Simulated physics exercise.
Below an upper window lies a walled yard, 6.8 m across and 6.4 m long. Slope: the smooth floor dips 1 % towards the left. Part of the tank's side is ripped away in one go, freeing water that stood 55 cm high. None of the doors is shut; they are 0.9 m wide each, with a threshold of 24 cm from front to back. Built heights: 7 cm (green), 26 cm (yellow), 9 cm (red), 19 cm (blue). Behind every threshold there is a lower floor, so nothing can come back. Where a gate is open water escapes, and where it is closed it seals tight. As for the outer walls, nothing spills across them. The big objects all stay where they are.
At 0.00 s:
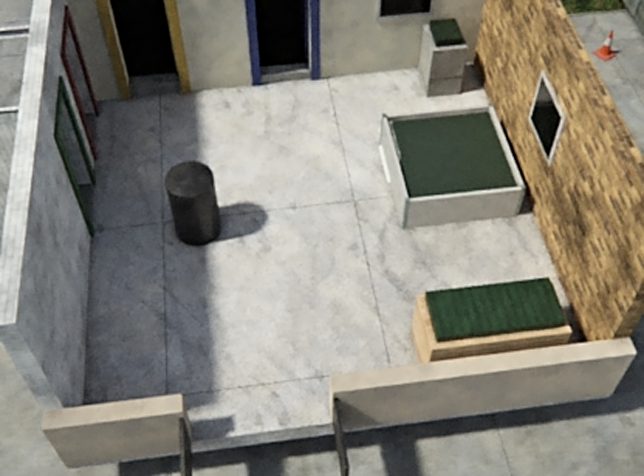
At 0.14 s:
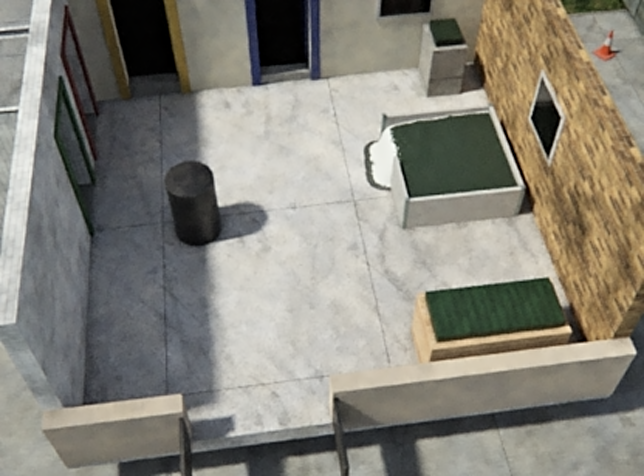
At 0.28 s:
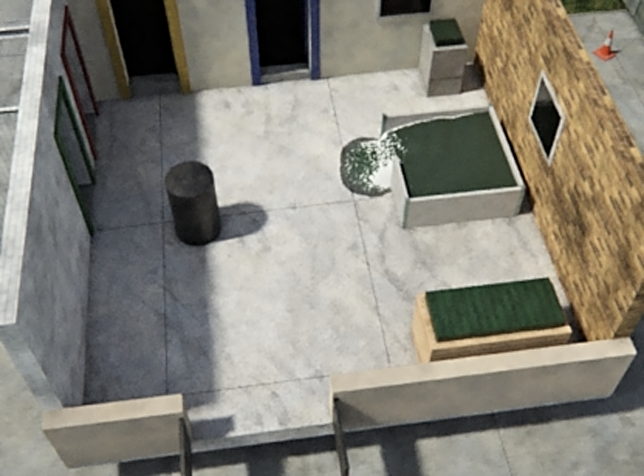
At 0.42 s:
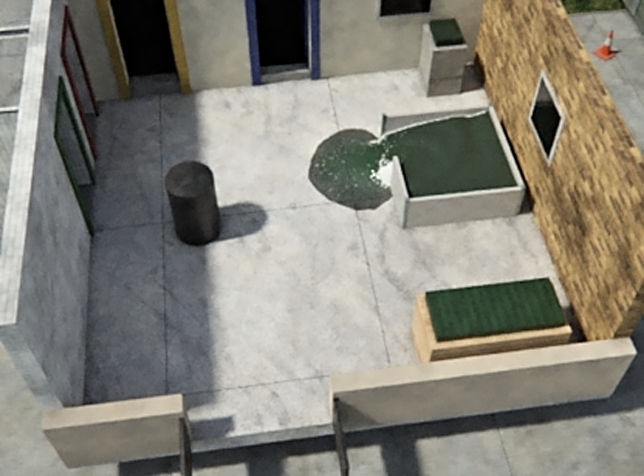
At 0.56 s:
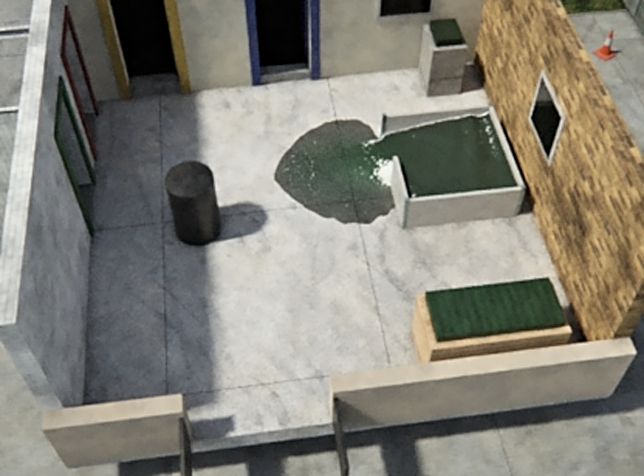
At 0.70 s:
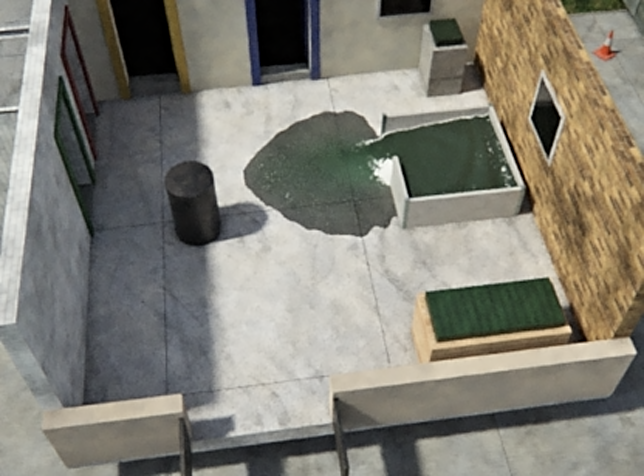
A large tank in a walled yard bursts open and greenish water spreads left.
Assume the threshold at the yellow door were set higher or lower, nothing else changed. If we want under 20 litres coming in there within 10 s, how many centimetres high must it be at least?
About 8 centimetres.
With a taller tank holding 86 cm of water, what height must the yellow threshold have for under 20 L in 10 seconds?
Required height: Approx. 13.5 cm.
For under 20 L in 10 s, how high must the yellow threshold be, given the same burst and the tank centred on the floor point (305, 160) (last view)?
Near 11.5 cm.
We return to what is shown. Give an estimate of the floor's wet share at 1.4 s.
I'd say near 25 percent is wet.
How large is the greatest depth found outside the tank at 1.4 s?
It gets to close to 32 centimetres there.
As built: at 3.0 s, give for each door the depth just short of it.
Depth (cm): Green 15 / yellow 8 / red 18 / blue 7.
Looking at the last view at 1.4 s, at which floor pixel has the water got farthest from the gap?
The farthest wet point sits near (139, 167).
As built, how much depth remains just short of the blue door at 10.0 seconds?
Lab note: Depth approx. 3.5 cm.
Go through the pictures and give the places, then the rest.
The first picture shows the tank at (450, 154) is whole and still, 55 cm deep; the yellow door at (147, 50) is dry.
In the second picture, the gap is at (390, 155), the front 0.3 m out at (372, 182); the back of the tank holds 55 cm.
In the third picture, water pours out at (390, 156) and has run 0.7 m, to (350, 184); about 9 cm deep outside, 55 cm at the back.
In the fourth picture, water pours out at (390, 157) and has run 1.2 m, to (315, 180); about 6 cm deep outside, 55 cm at the back.
In the fifth picture, the front is at (281, 178), 1.8 m from the gap at (390, 157); 2.6 m2 of floor is wet, 50 cm left at the back.
In the sixth picture, water pours out at (390, 156) and has run 2.3 m, to (252, 184); about 4 cm deep outside, 47 cm at the back; 2.5 m in a straight line remain to the yellow door at (147, 50).
After 1.4 s water covers 25 % of the floor, deepest (32 cm) near (383, 164); it has not reached the yellow door.
After 3.0 s water covers 45 % of the floor, deepest (26 cm) near (108, 110); 8 cm at the yellow door, 0 litres in over its 26 cm threshold.
After 10.0 s water covers 65 % of the floor, deepest (10 cm) near (83, 438); 7 cm at the yellow door, 0 litres in over its 26 cm threshold.
At the yellow door as built, the water arrived by 2.0 s and peaked near 14 cm at 5.0 s.
Run again over the same 10 s with other heights there, 37 litres in over 6.5 cm, 8 litres over 10 cm. The limit of 20 litres is kept from about 8 cm up.
